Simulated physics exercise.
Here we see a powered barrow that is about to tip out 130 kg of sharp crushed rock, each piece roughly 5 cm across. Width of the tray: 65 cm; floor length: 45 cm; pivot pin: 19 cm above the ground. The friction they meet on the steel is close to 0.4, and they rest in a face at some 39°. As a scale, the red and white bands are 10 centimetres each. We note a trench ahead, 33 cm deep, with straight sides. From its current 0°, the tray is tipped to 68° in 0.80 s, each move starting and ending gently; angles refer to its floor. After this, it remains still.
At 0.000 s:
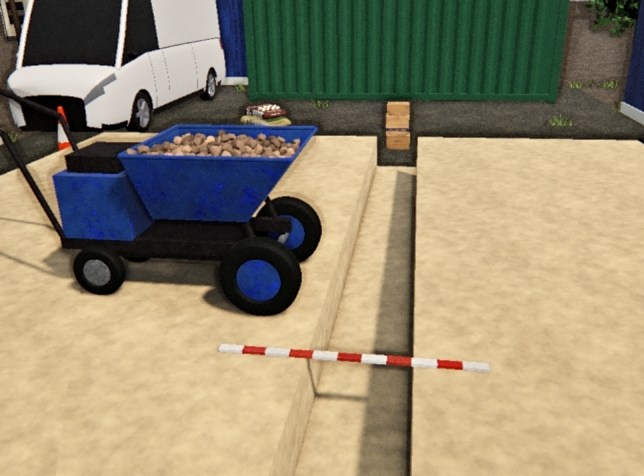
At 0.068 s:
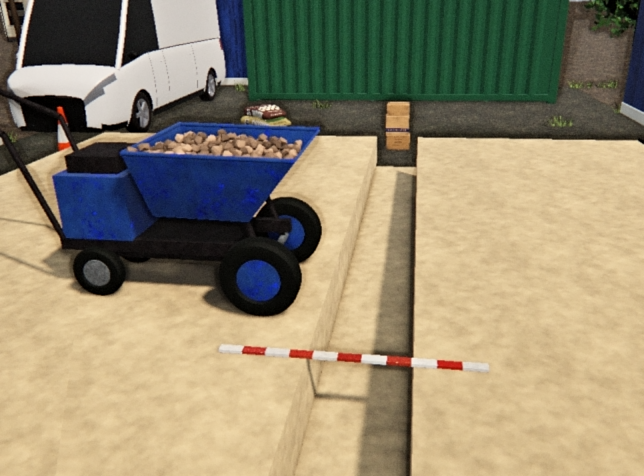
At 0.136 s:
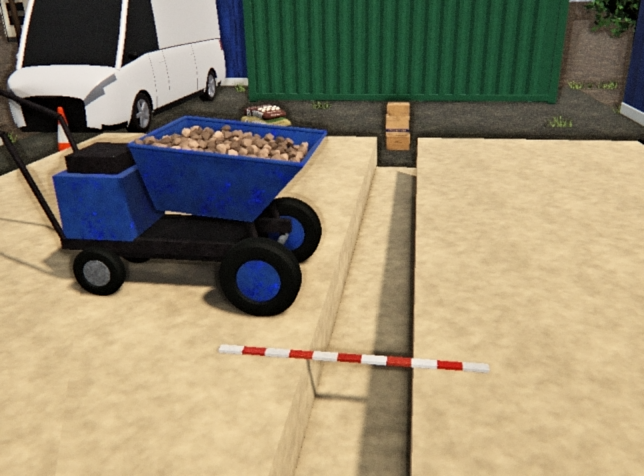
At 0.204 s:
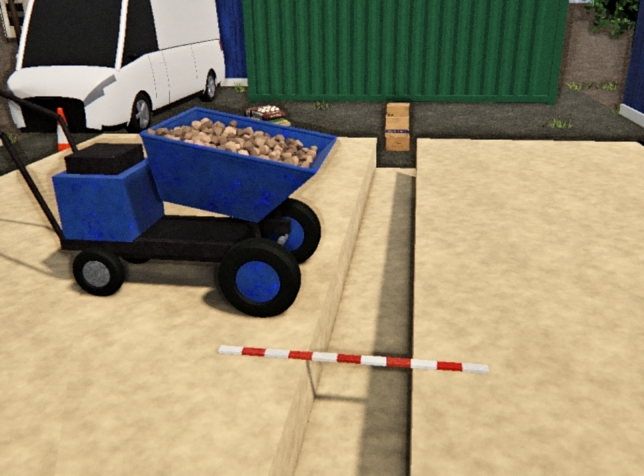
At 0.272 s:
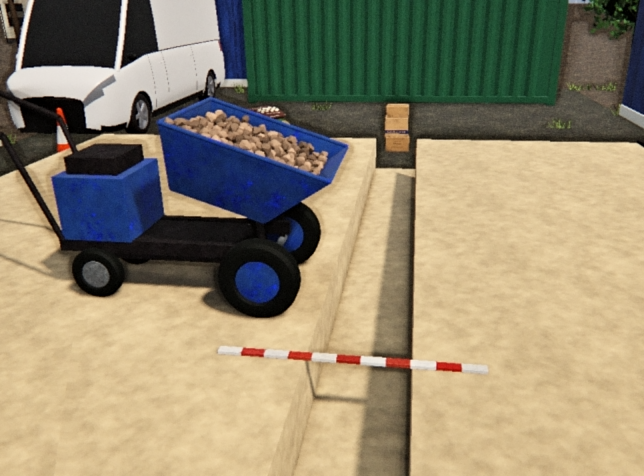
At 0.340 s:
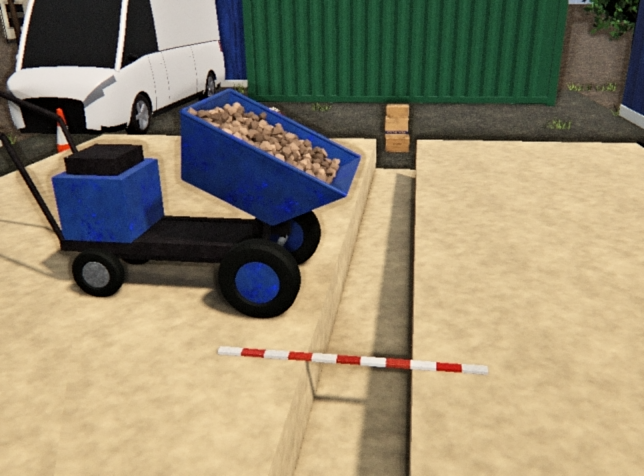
A blue powered barrow gradually tilts its tray of stones down to the right beside a trench.
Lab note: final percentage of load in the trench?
Approx. 32 %.
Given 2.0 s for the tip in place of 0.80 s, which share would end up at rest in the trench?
In that case, around 50%.
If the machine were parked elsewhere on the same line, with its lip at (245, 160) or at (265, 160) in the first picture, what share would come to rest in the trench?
Near 65 and near 55 percent.
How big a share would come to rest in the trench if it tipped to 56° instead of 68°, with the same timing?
It comes out at about 10 percent.
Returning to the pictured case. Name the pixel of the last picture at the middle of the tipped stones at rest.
About (428, 295).
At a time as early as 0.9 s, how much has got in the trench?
At that moment: Approx. 5 %.
After 0.6 s the floor is at 57°; 100 % in the tray; the foremost stones are at (374, 232).
After 0.9 s the floor is at 68°; 79 % in the tray, 5 % in the trench, 16 % past the trench; the foremost stones are at (462, 291).
After 1.2 s the floor is at 68°; 50 % in the tray, 10 % in the trench, 40 % past the trench; the foremost stones are at (590, 298).
After 3.2 s the floor is at 68°; 28 % in the tray, 32 % in the trench, 40 % past the trench; the foremost stones are past the picture's edge.
